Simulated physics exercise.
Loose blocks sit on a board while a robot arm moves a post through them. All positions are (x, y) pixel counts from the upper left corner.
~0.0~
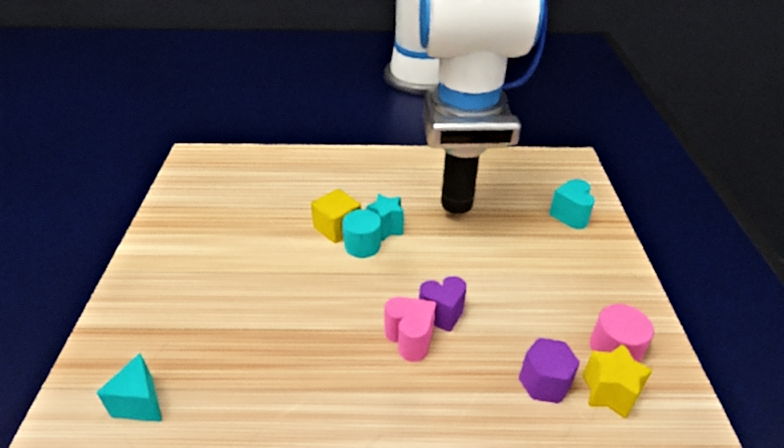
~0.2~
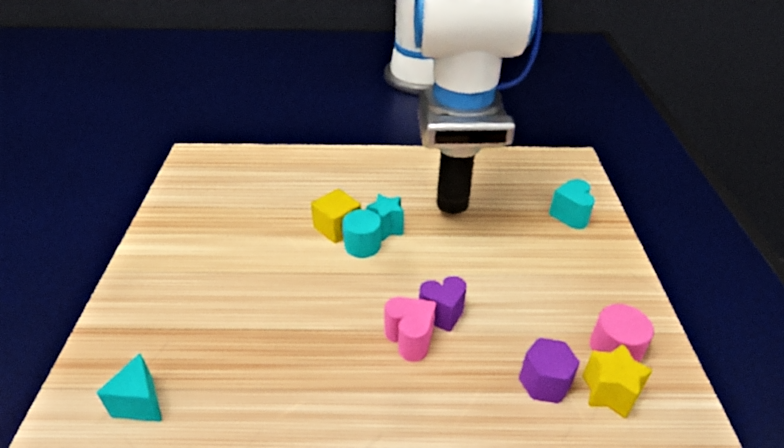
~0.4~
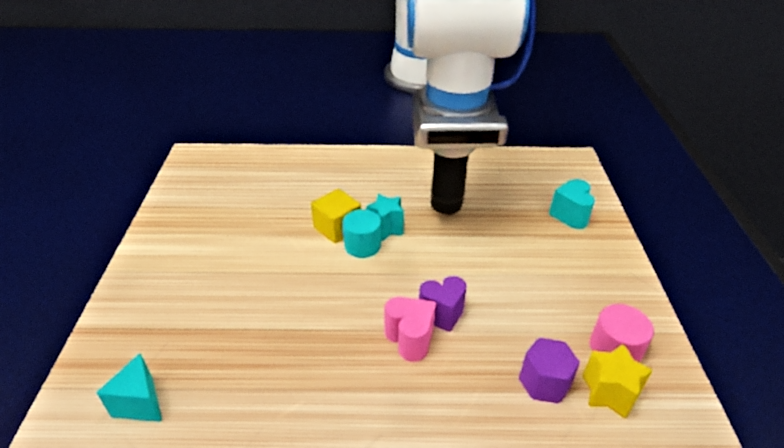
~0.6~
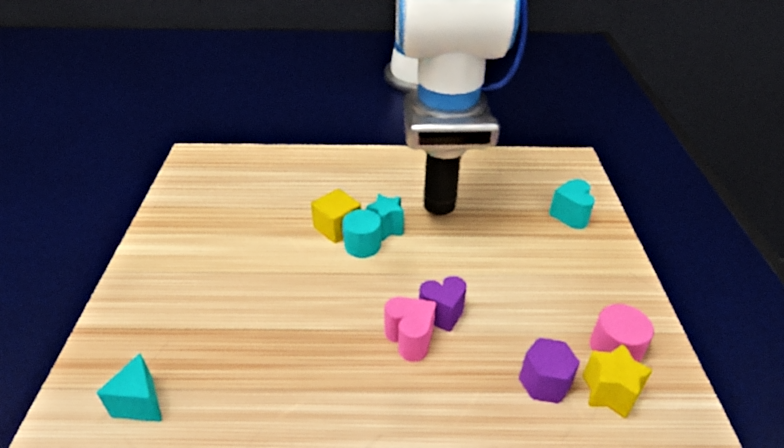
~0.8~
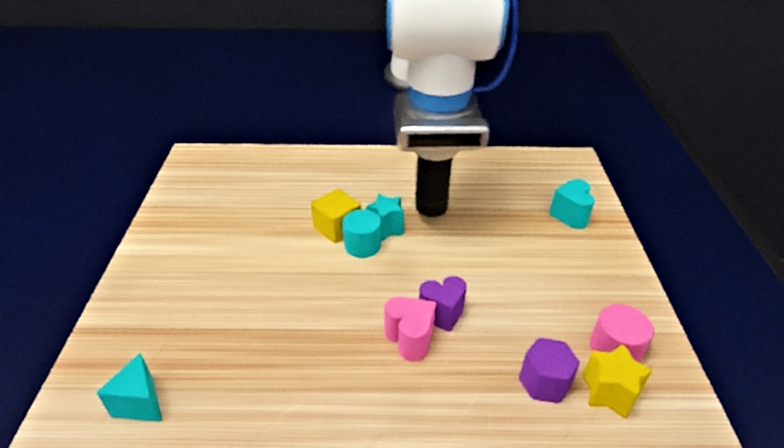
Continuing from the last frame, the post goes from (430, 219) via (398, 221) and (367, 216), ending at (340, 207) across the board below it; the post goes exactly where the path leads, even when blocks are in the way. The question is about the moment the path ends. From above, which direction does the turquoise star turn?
The answer is counter-clockwise.
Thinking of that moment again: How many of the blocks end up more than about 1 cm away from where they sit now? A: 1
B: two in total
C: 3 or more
That would be C.
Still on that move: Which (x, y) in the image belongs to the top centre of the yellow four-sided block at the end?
So, by the moment the path ends, you'll find the top centre of the yellow four-sided block at (302, 209).
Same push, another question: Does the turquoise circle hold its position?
Short answer: No.
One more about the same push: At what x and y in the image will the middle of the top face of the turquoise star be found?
My estimate: (342, 206).
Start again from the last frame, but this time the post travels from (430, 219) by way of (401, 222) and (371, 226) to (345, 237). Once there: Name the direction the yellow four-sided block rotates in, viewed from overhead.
It rotates clockwise.
What follows on the original path. One third of the way, post at (398, 209); turquoise circle at (355, 224); turquoise star at (371, 205), turned 20° anticlockwise.
Two thirds of the way, post at (366, 205); yellow four-sided block at (309, 207), turned 20° clockwise; turquoise circle at (346, 229); turquoise star at (348, 208), turned 50° anticlockwise.
At the end, post at (339, 196); yellow four-sided block at (302, 209), turned 25° clockwise; turquoise circle at (347, 230); turquoise star at (342, 206), turned 70° anticlockwise.
